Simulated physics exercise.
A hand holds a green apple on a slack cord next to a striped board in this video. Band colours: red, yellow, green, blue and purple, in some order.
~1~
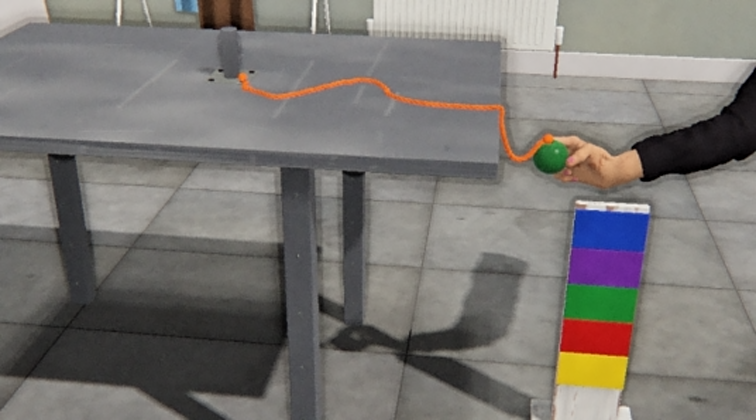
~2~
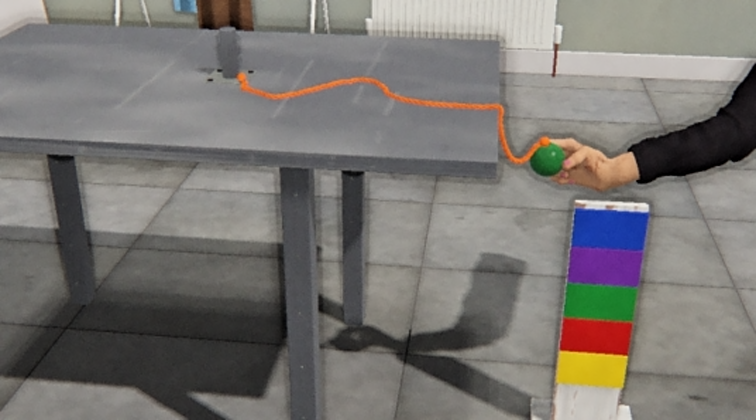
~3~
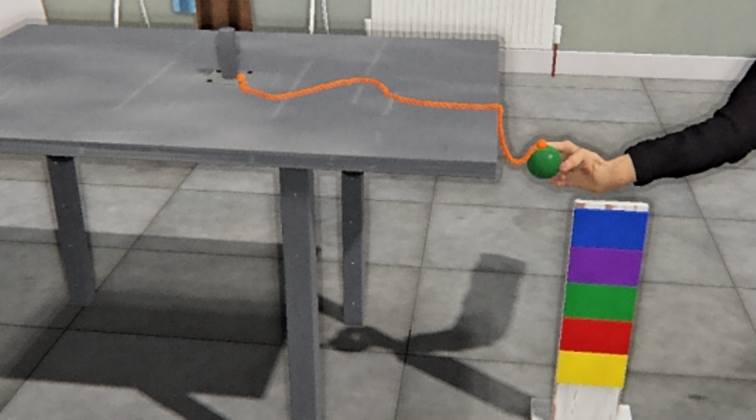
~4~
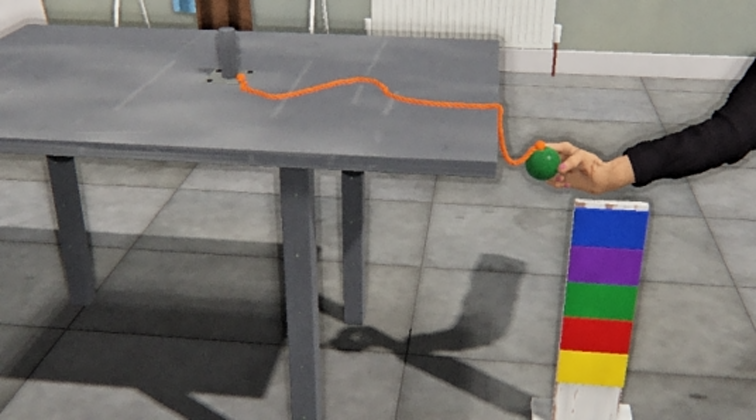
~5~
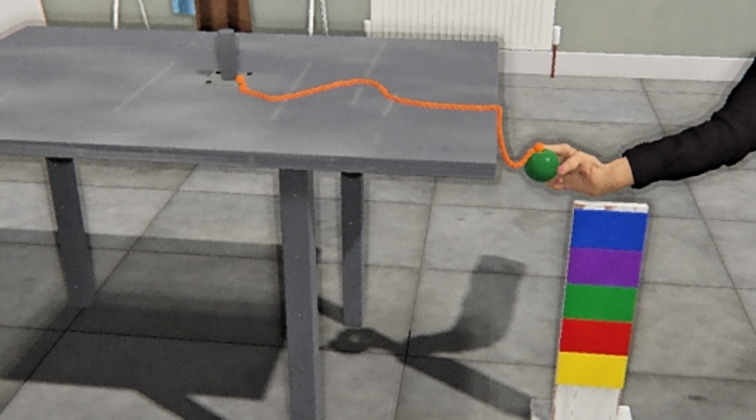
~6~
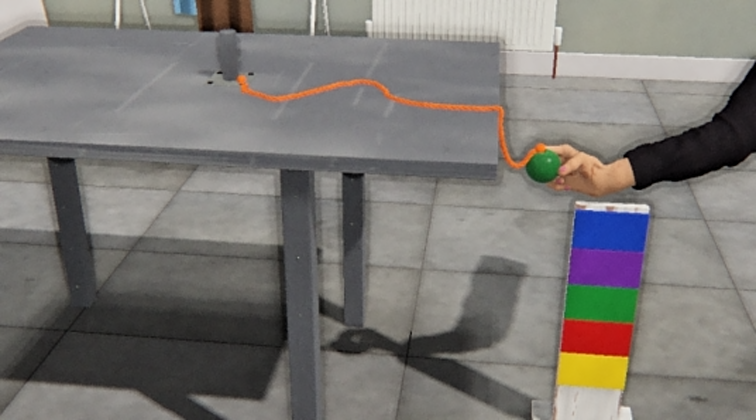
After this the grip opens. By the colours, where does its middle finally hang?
At the green band.
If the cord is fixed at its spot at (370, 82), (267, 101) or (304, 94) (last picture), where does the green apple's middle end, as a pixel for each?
Approximately (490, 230), (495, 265) and (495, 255), respectively.
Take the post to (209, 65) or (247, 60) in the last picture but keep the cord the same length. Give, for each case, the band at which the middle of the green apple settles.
Result 1: Purple. Result 2: Green.
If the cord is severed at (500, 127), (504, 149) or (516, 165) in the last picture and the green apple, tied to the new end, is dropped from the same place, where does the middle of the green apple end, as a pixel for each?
Well, that gives around (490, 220) the first time, (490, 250) the next and (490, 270) the last.
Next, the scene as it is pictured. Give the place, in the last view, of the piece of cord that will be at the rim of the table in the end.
That spot lies near (400, 101).
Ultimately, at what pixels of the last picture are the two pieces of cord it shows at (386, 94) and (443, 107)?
First: (476, 96). Second: (497, 147).
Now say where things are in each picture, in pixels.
The first frame shows green apple (551, 157); blue (610, 232); purple (605, 269); green (601, 305); red (596, 339); yellow (592, 372).
The second frame shows green apple (547, 160); cord through (243, 89) (308, 91) (371, 81) (417, 102) (499, 117).
The third frame shows green apple (544, 162).
The fourth frame shows green apple (543, 163); cord through (243, 90) (307, 91) (371, 81) (416, 102) (499, 116).
The fifth frame shows green apple (542, 165).
The sixth frame shows green apple (543, 166); cord through (243, 92) (308, 93) (371, 83) (417, 104) (500, 118).
A little later, apple near (472, 277); level with green.
Next, apple near (483, 292); level with green.
When it is over, apple near (489, 291); level with green. The cord holds its middle at green.
